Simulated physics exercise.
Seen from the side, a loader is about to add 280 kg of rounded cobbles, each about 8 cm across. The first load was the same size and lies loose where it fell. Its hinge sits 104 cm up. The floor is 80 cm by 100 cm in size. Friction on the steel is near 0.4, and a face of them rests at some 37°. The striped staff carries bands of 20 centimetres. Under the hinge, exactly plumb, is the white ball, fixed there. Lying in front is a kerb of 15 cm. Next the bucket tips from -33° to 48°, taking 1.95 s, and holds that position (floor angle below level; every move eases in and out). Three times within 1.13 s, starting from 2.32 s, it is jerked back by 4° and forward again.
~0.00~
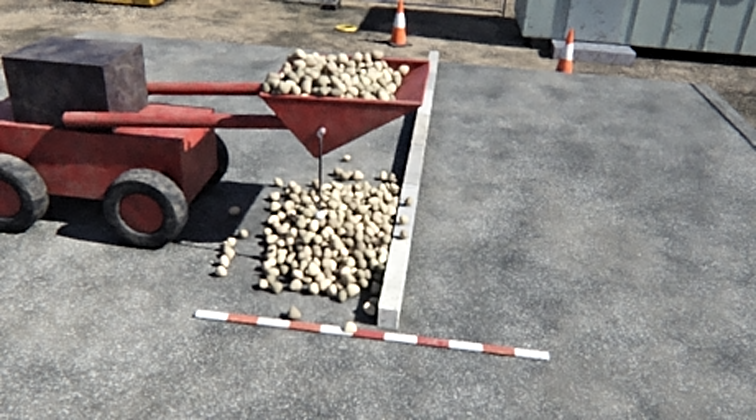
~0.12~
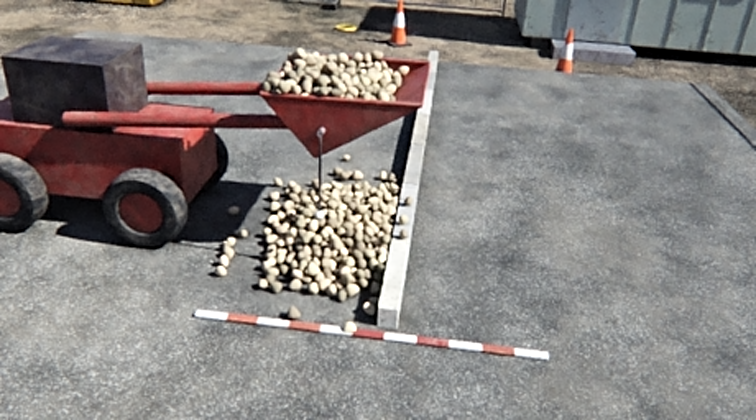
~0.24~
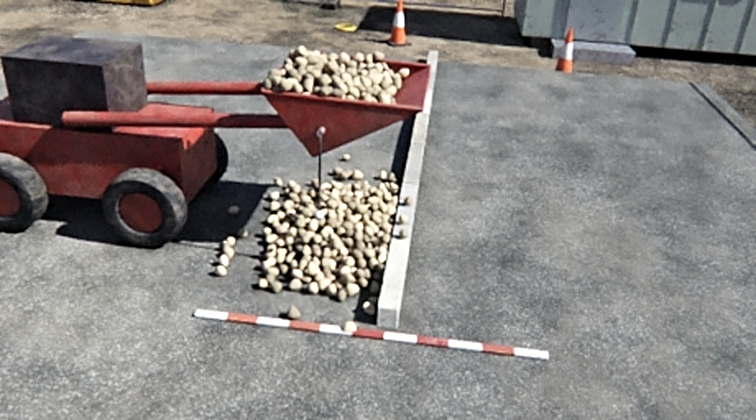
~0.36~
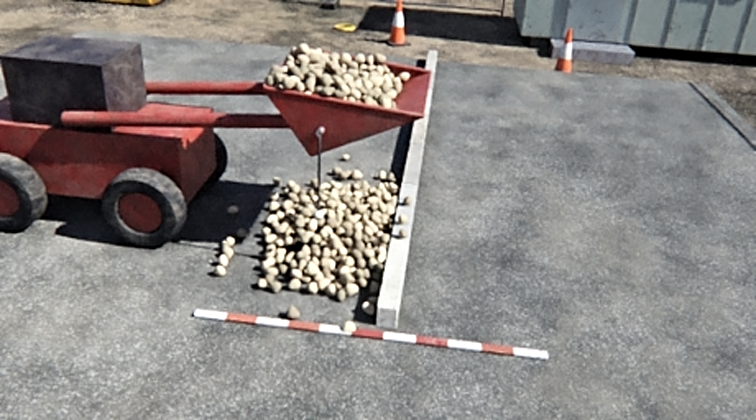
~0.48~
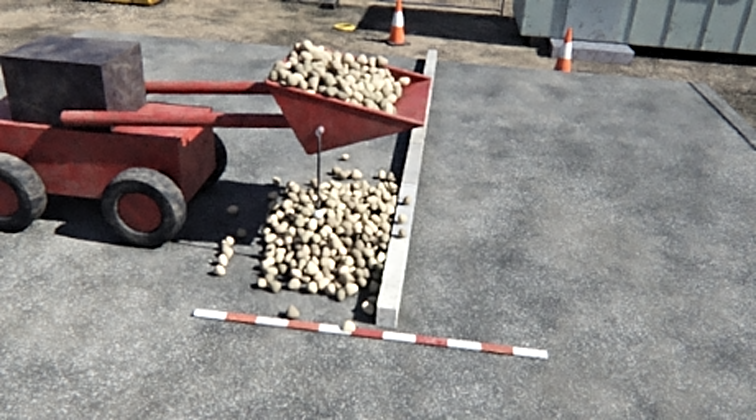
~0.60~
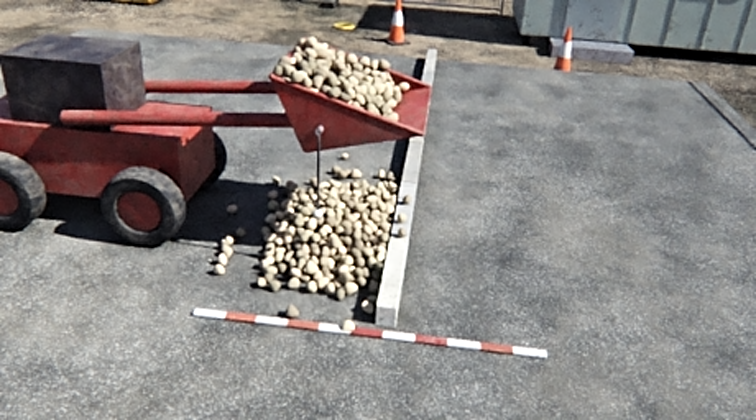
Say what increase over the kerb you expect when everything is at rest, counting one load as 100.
Some 80 per cent is added.
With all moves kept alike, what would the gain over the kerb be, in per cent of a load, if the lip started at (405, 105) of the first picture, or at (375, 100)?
Case one about 55 %, case two about 25 %.
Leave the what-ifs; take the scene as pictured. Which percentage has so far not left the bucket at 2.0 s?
Still inside: Some 5 %.
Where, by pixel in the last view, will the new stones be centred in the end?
(441, 233).
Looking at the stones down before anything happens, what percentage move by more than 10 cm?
Around 0 in a hundred.
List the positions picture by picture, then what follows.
In the first frame, lip at (422, 105), floor tilted -33°, highest stones at (324, 59). The earlier load is highest near (348, 213), 20 cm above ground level, 100 % on this side of the kerb.
In the second frame, lip at (422, 106), floor tilted -32°, highest stones at (324, 59); the stones move at 0.1 m/s on average.
In the third frame, lip at (423, 110), floor tilted -30°, highest stones at (306, 58); the stones move at 0.1 m/s on average.
In the fourth frame, lip at (424, 117), floor tilted -26°, highest stones at (308, 56); the stones move at 0.1 m/s on average.
In the fifth frame, lip at (424, 125), floor tilted -21°, highest stones at (305, 52); the stones move at 0.2 m/s on average.
In the sixth frame, lip at (424, 135), floor tilted -15°, highest stones at (309, 48); the stones move at 0.2 m/s on average.
After 1.5 s the floor is at 35°; in per cent of one load, 87 in the bucket, 109 on this side of the kerb, 4 over the kerb; the foremost stones are at (429, 204).
After 2.0 s the floor is at 48°; in per cent of one load, 3 in the bucket, 132 on this side of the kerb, 64 over the kerb; the foremost stones are at (521, 245).
After 3.9 s the floor is at 48°; in per cent of one load, 0 in the bucket, 120 on this side of the kerb, 80 over the kerb; the foremost stones are at (604, 268).
After 6.3 s the floor is at 48°; in per cent of one load, 0 in the bucket, 120 on this side of the kerb, 80 over the kerb; the foremost stones are at (604, 268). Net gain over the kerb, 80.
